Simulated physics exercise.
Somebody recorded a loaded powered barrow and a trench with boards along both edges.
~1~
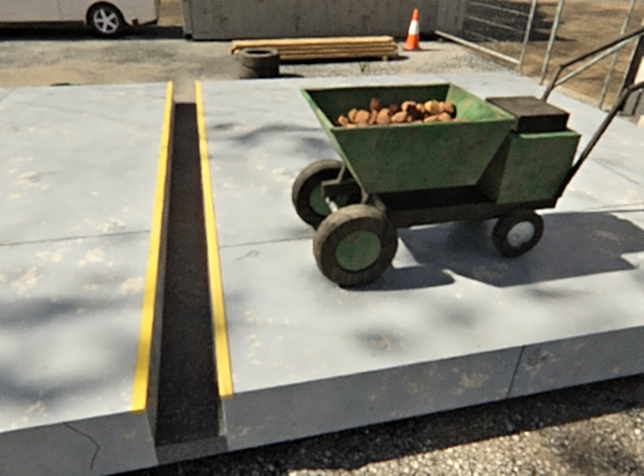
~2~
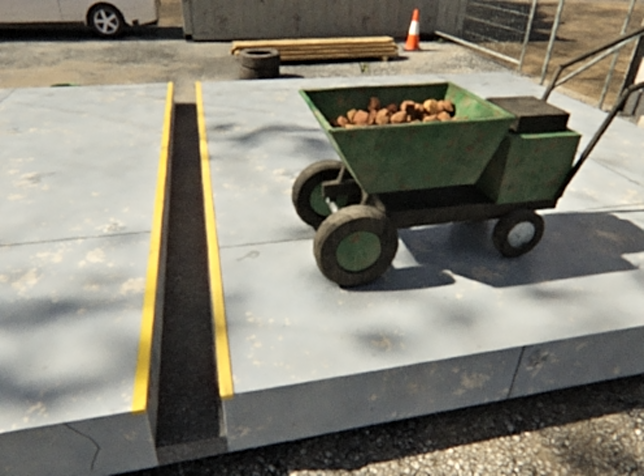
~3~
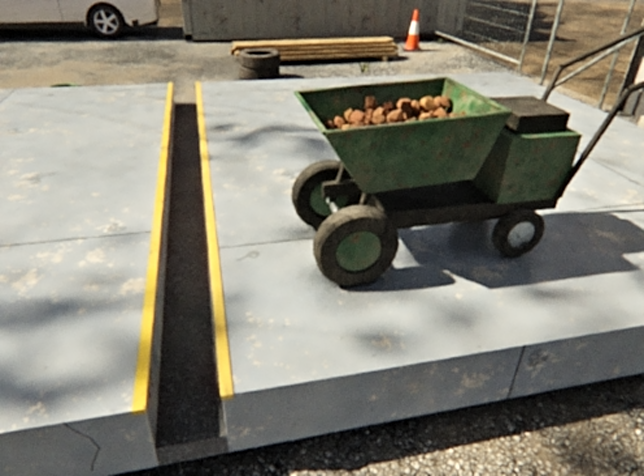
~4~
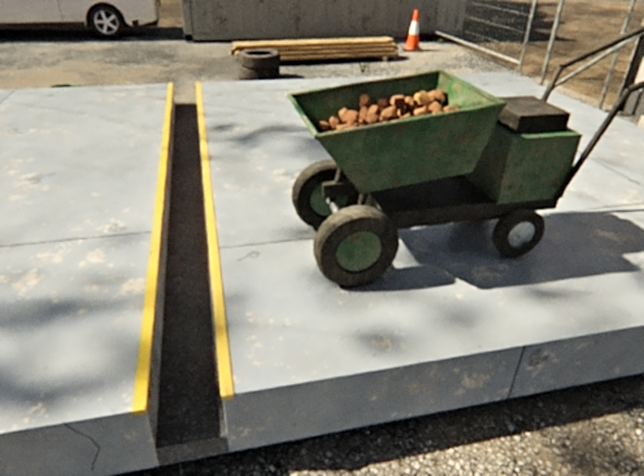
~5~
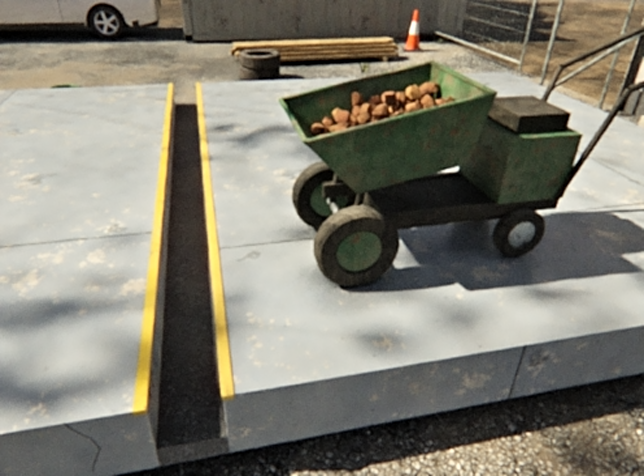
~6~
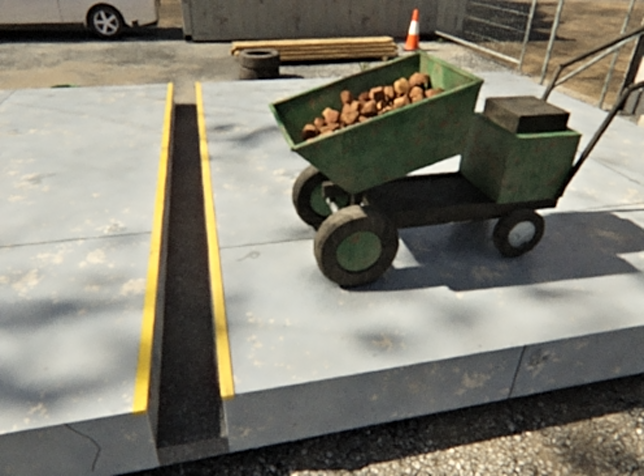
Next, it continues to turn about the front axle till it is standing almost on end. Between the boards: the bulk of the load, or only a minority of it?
Above half.
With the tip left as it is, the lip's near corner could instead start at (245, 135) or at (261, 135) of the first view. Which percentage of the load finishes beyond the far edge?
About 90 % and about 80 %.
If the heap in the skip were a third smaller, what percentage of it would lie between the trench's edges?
Roughly 100 %.
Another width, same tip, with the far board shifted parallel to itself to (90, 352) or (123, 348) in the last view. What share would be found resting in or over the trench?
The first case gives around 100 percent, and the second around 100 percent.
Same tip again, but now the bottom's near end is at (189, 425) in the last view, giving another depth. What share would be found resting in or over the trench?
About 70 %.
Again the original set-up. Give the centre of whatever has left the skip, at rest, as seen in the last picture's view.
Roughly pixel (189, 288).
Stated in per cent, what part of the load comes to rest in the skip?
Around 0 %.
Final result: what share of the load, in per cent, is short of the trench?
Estimate: Around 5 per cent.
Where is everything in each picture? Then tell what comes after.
Lip of the skip at (333, 131), level; top of the load at (412, 128), clay clods; first edge of the trench at (221, 333); far edge at (144, 343), the trench under half as wide as the skip, and about as deep as wide, in the first frame.
Lip of the skip at (331, 132), level; top of the load at (411, 128), in the second frame.
Lip of the skip at (326, 134), tipped barely; top of the load at (407, 126), in the third frame.
Lip of the skip at (317, 137), tipped a little; top of the load at (423, 114), in the fourth frame.
Lip of the skip at (306, 142), tipped a little; top of the load at (415, 109), in the fifth frame.
Lip of the skip at (293, 149), tipped clearly; top of the load at (414, 109); first edge of the trench at (222, 334); far edge at (146, 344), in the sixth frame.
Soon, skip tipped steeply; all in the skip.
A while on, skip tipped right over; most in the skip; a stray few short of the trench; about a quarter in or heaped over the trench; a stray few beyond it; a stray few falling.
Towards the end, skip tipped right over; a small part in the skip; a small part short of the trench; most in or heaped over the trench; a small part beyond it.
Finally, skip tipped right over; a small part short of the trench; nearly all in or heaped over the trench; a small part beyond it.
